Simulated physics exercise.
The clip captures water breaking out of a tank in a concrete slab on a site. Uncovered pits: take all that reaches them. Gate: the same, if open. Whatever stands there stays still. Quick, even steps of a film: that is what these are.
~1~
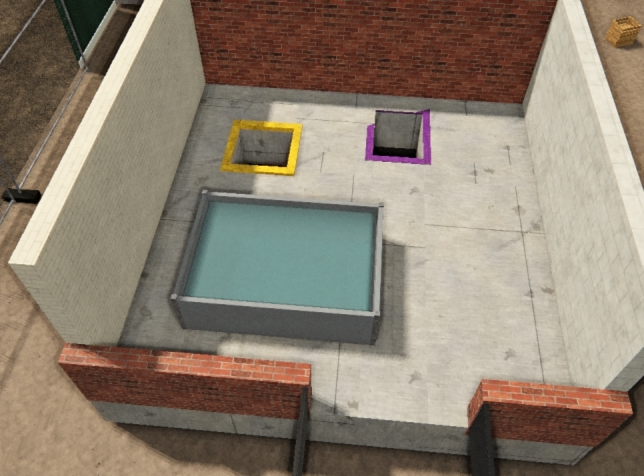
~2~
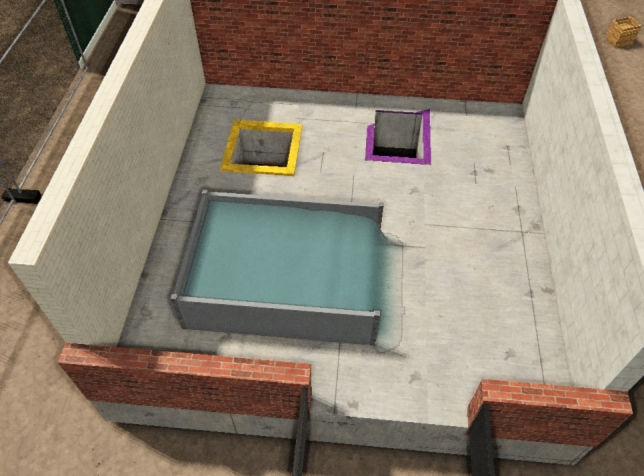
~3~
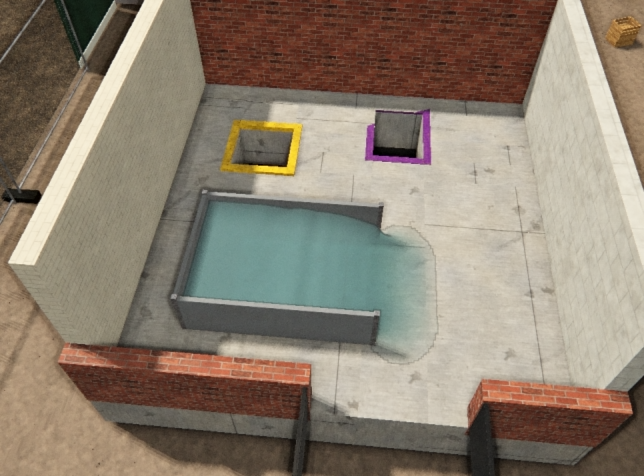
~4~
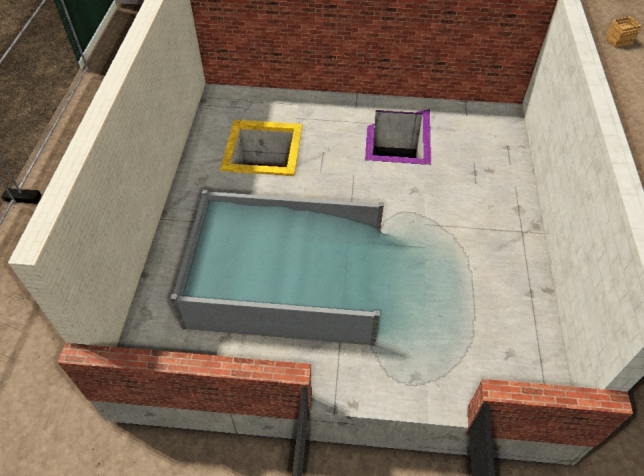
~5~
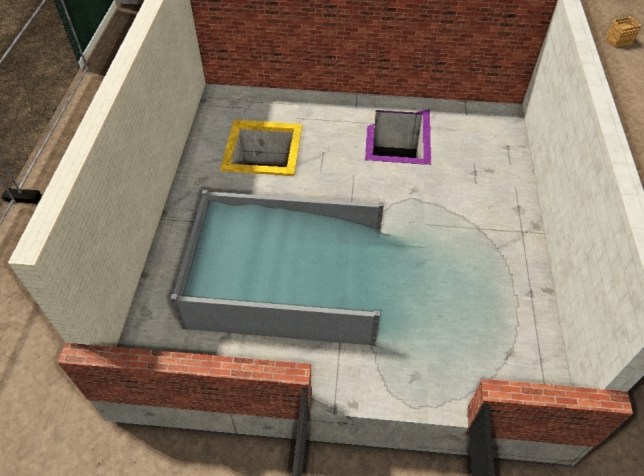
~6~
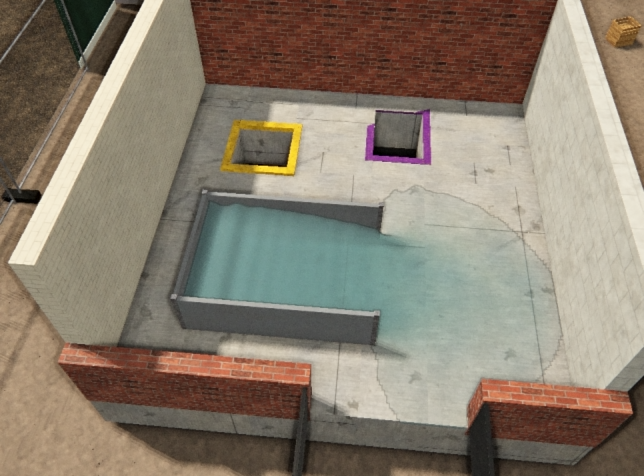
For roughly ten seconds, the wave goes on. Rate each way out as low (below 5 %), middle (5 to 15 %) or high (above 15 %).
Ratings - gate: High; yellow pit: Low; purple pit: High.
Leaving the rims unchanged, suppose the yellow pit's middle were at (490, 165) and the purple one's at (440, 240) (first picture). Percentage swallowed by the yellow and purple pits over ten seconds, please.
The yellow pit takes 10 per cent, and the purple pit takes 50 per cent.
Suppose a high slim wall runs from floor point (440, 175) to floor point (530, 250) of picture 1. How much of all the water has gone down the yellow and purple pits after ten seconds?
Approximate split, yellow: 2 in a hundred; purple: 12 in a hundred.
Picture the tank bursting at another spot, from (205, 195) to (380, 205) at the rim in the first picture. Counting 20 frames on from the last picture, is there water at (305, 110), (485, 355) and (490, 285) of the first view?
Result, in sequence: Inundated; untouched by the flood; untouched by the flood.
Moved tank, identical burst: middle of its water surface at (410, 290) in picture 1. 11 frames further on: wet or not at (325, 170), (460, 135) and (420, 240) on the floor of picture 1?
Spot one unwetted, spot two wetted, spot three unwetted.
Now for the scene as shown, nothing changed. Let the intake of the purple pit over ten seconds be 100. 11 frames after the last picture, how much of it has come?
About 0 per cent.
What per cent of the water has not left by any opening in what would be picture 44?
Near 72 in a hundred.
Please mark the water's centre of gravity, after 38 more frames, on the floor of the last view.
Around pixel (419, 236) of the last picture.
A moment on, water covers 30 % of the floor; the gate 0 %, the yellow pit 0 %, the purple pit 0 %.
Next, water covers 35 % of the floor; the gate 1 %, the yellow pit 0 %, the purple pit 0 %.
Then, water covers 50 % of the floor; the gate 5 %, the yellow pit 0 %, the purple pit 1 %.
Later, water covers 75 % of the floor; the gate 14 %, the yellow pit 0 %, the purple pit 15 %.
In the end, water covers 90 % of the floor; the gate 21 %, the yellow pit 0 %, the purple pit 28 %.
